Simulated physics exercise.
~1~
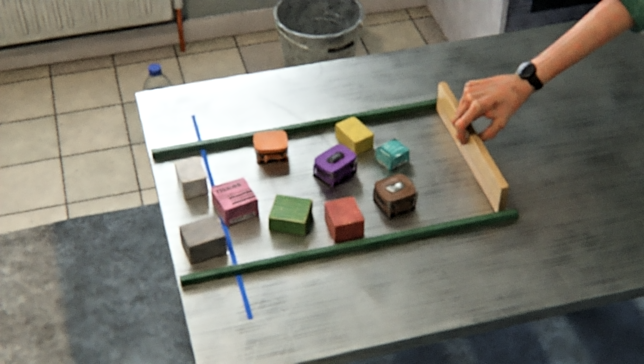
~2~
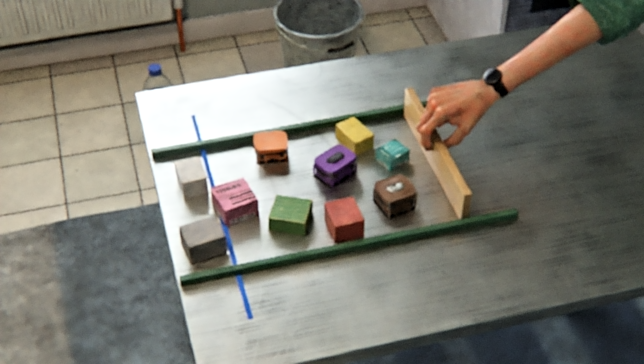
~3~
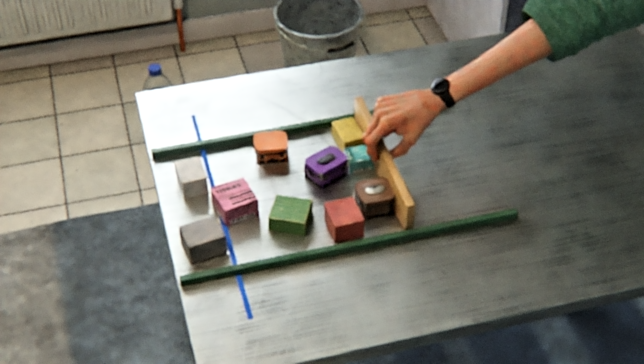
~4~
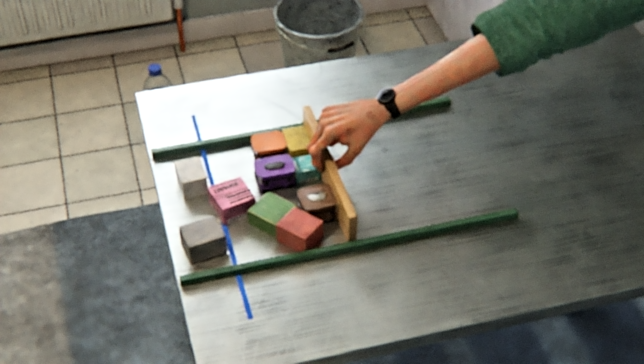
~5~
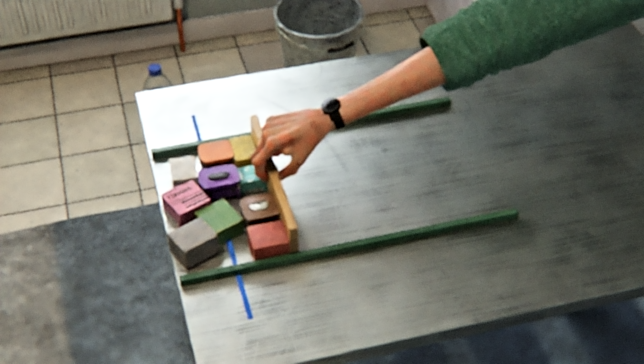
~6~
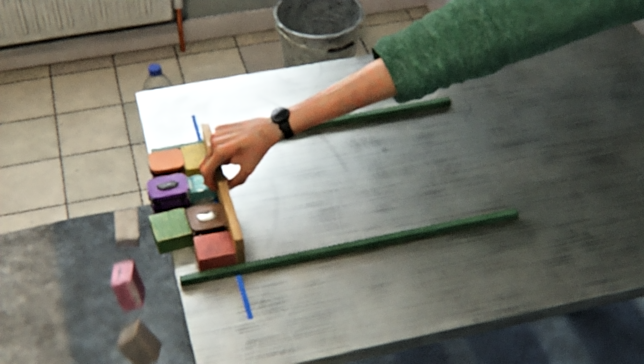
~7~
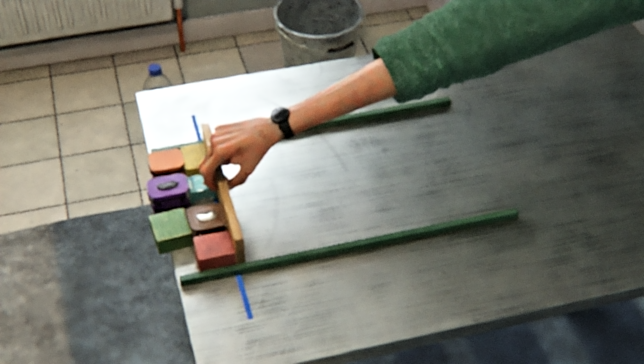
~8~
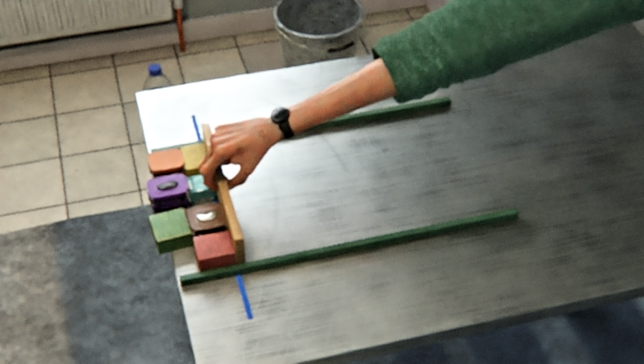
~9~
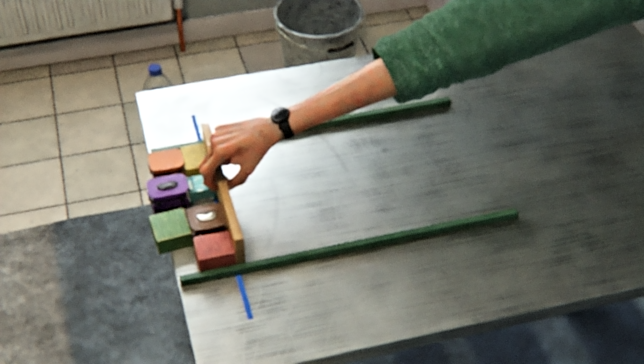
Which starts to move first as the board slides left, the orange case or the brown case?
The brown case starts to move first, as the board reaches it while the orange case is still at rest further left.
A hand with a dark watch and a green sleeve holds an upright wooden board on a grey table, seen from above at an angle in a tiled room. Between two green rails lie small blocks and cases in orange, yellow, purple, turquoise, brown, red, green, pink, grey and white, with a blue tape line near the left end. The hand slides the board left, gathering the pieces into a packed group. The pink, grey and white blocks are pushed over the left edge and drop. The board stops by the tape, and the others stay crowded at the edge.
